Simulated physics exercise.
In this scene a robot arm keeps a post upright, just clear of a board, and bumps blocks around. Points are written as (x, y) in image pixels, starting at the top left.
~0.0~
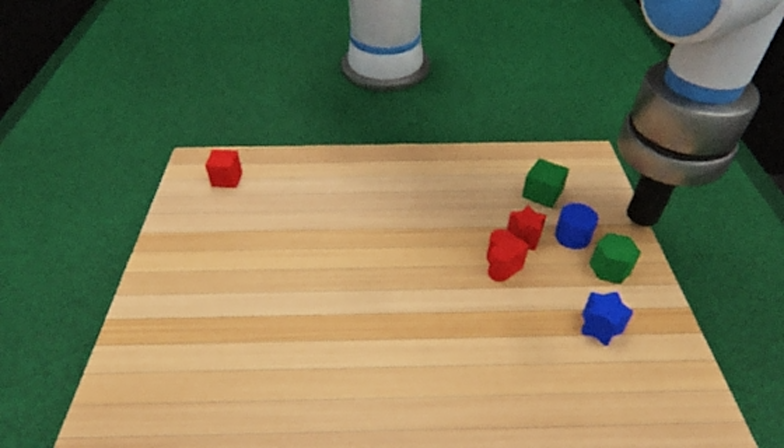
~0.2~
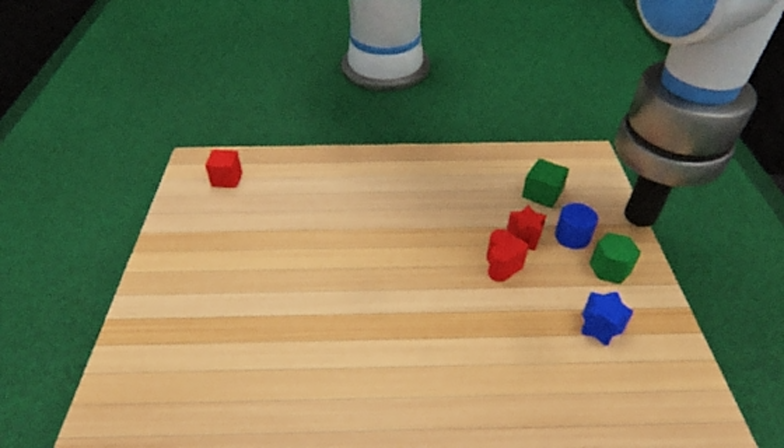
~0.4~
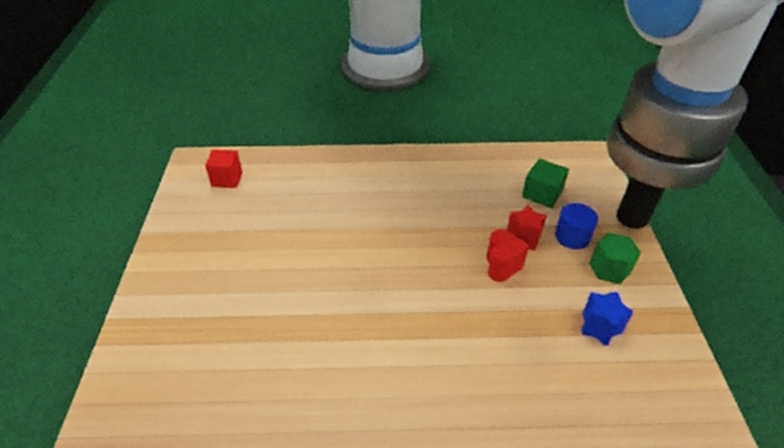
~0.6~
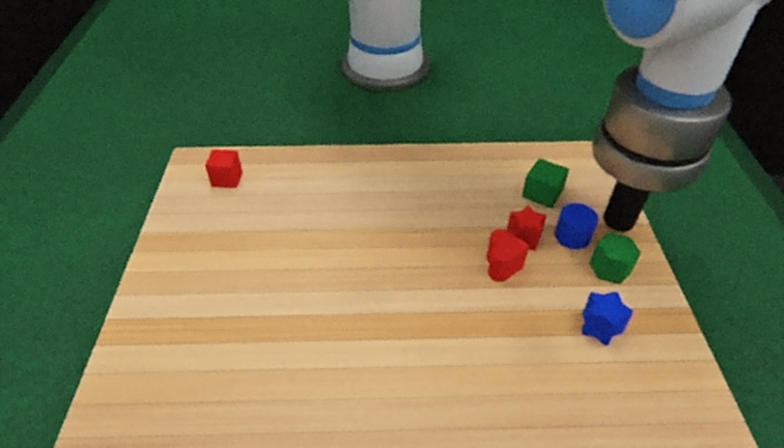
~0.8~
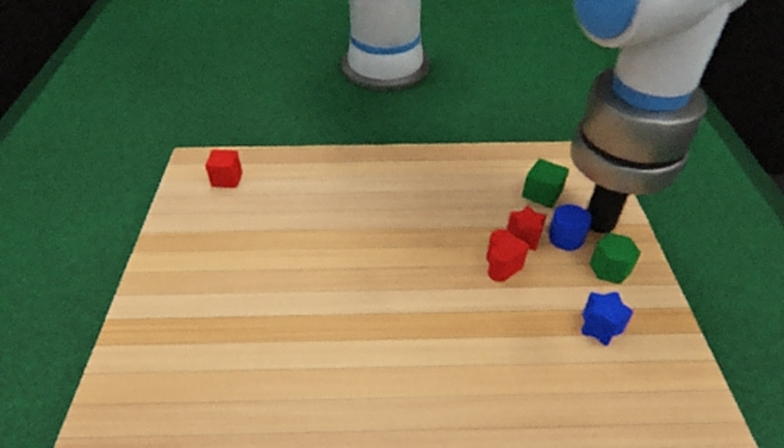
On a wooden board, a robot arm moves left and nudges the blue cylinder slightly left.
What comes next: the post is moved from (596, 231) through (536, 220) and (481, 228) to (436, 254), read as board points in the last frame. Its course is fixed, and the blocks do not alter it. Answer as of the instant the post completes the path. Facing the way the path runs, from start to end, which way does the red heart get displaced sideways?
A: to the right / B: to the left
Letter B.
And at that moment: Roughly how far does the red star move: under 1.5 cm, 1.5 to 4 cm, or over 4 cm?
Range: Over 4 cm.
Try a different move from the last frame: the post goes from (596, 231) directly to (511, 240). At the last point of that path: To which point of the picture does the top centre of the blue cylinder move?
At (484, 227).
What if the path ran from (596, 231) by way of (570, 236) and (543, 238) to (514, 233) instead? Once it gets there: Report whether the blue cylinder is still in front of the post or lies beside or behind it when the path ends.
It stays ahead.
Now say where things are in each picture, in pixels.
The first frame shows lower end of the post at (642, 217), tops of blocks, red heart at (507, 244), red star at (529, 217), green square piece at (548, 172), blue cylinder at (580, 215).
The second frame shows post at (639, 217), blocks as before.
The third frame shows post at (632, 219), blocks as before.
The fourth frame shows post at (619, 221), blocks as before.
The fifth frame shows post at (599, 224), red heart at (507, 244), red star at (529, 217), green square piece at (548, 172), blue cylinder at (573, 216).
On the path given first. One third of the way, post at (538, 213); red heart at (499, 249), turned 20° anticlockwise; red star at (504, 224), turned 40° clockwise; blue cylinder at (535, 221).
Two thirds of the way, post at (482, 220); red heart at (497, 251), turned 25° anticlockwise; red star at (496, 226), turned 15° clockwise; blue cylinder at (532, 223).
At the end, post at (436, 246); red heart at (500, 256), turned 40° anticlockwise; red star at (483, 231), turned 30° anticlockwise; green square piece not moved; blue cylinder at (532, 223).
